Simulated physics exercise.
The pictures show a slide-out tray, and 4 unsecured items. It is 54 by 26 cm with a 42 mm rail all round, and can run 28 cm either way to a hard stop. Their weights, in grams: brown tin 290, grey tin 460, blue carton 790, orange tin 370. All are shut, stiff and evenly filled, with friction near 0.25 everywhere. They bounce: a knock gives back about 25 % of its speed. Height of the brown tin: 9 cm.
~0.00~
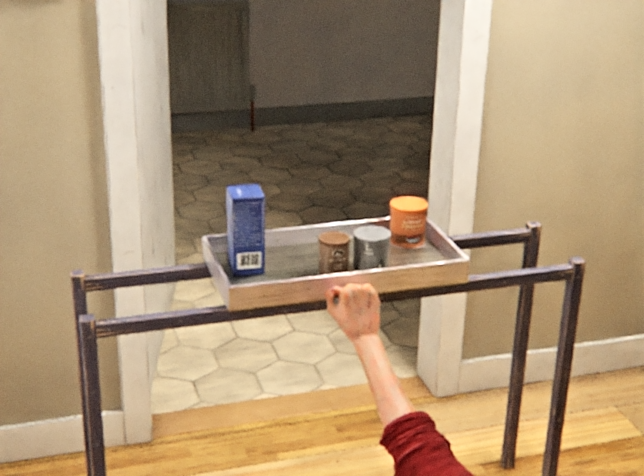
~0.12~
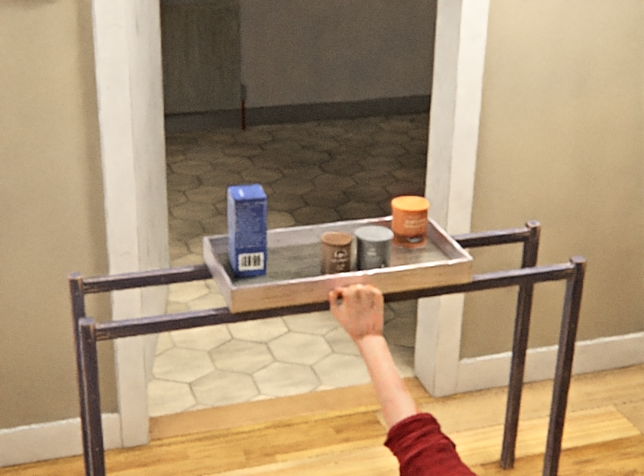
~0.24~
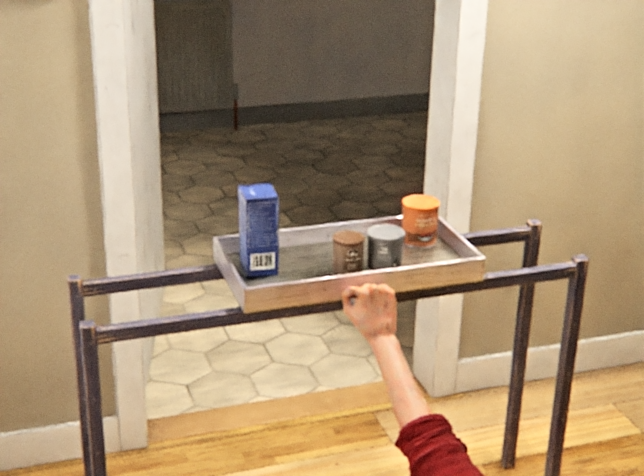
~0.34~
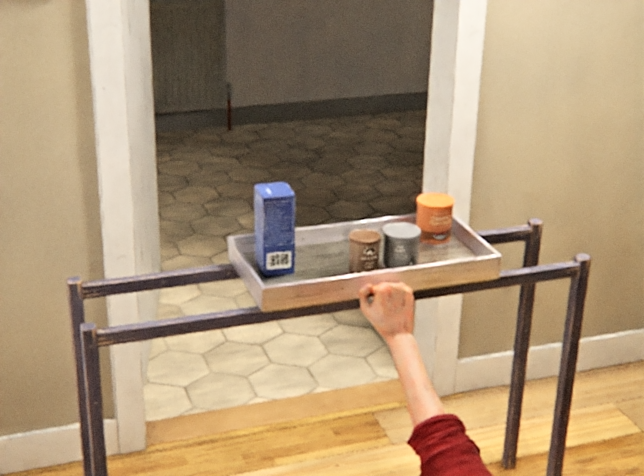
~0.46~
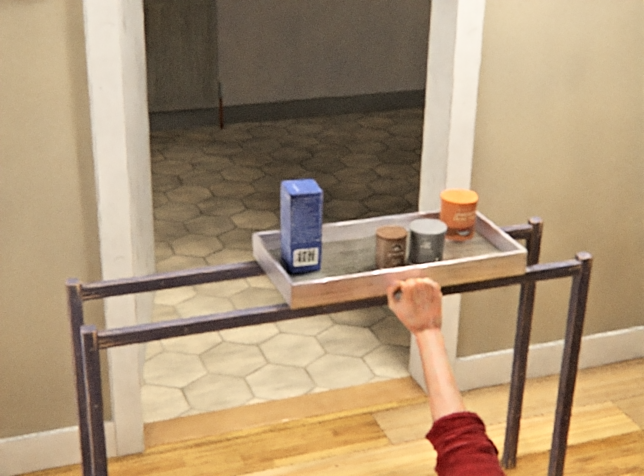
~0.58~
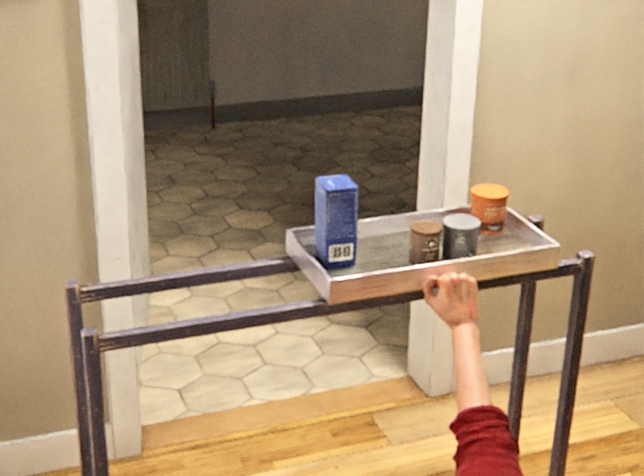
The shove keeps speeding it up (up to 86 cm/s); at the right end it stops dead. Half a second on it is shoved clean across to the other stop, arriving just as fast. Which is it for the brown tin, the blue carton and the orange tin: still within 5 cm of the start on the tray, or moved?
The brown tin stays put and the blue carton stays put and the orange tin leaves its spot.
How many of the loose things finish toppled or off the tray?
In all, 0.
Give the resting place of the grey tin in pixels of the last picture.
Around (257, 268).
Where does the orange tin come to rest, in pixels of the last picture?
Near (244, 244).
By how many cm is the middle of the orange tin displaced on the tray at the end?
Some 13 cm.
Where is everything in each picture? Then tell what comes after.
In the first frame, tray midway; brown tin (334, 256); blue carton (246, 230); orange tin (408, 223).
In the second frame, tray midway; grey tin (374, 251).
In the third frame, tray 3 cm right; grey tin (385, 250).
In the fourth frame, tray 6 cm right; grey tin (401, 248).
In the fifth frame, tray 12 cm right; grey tin (427, 244).
In the sixth frame, tray 20 cm right; brown tin (425, 245); blue carton (336, 222); orange tin (488, 211).
After 0.78 s, tray 28 cm right; blue carton slid 7 cm near (398, 213); brown tin slid 7 cm near (485, 237); grey tin slid 7 cm.
After 2.28 s, tray 12 cm left; brown tin slid 14 cm near (349, 256); blue carton slid 14 cm near (257, 232); grey tin slid 14 cm.
After 2.68 s, tray 28 cm left; orange tin slid 10 cm near (254, 243); brown tin slid 2 cm near (226, 274); blue carton slid 2 cm near (129, 249).
At rest (3.2 s), not toppled but over 5 cm from the start, orange tin; the other 3 in place, give or take 5 cm. Seen from the same camera at the end, brown tin near (215, 276), blue carton near (117, 251).
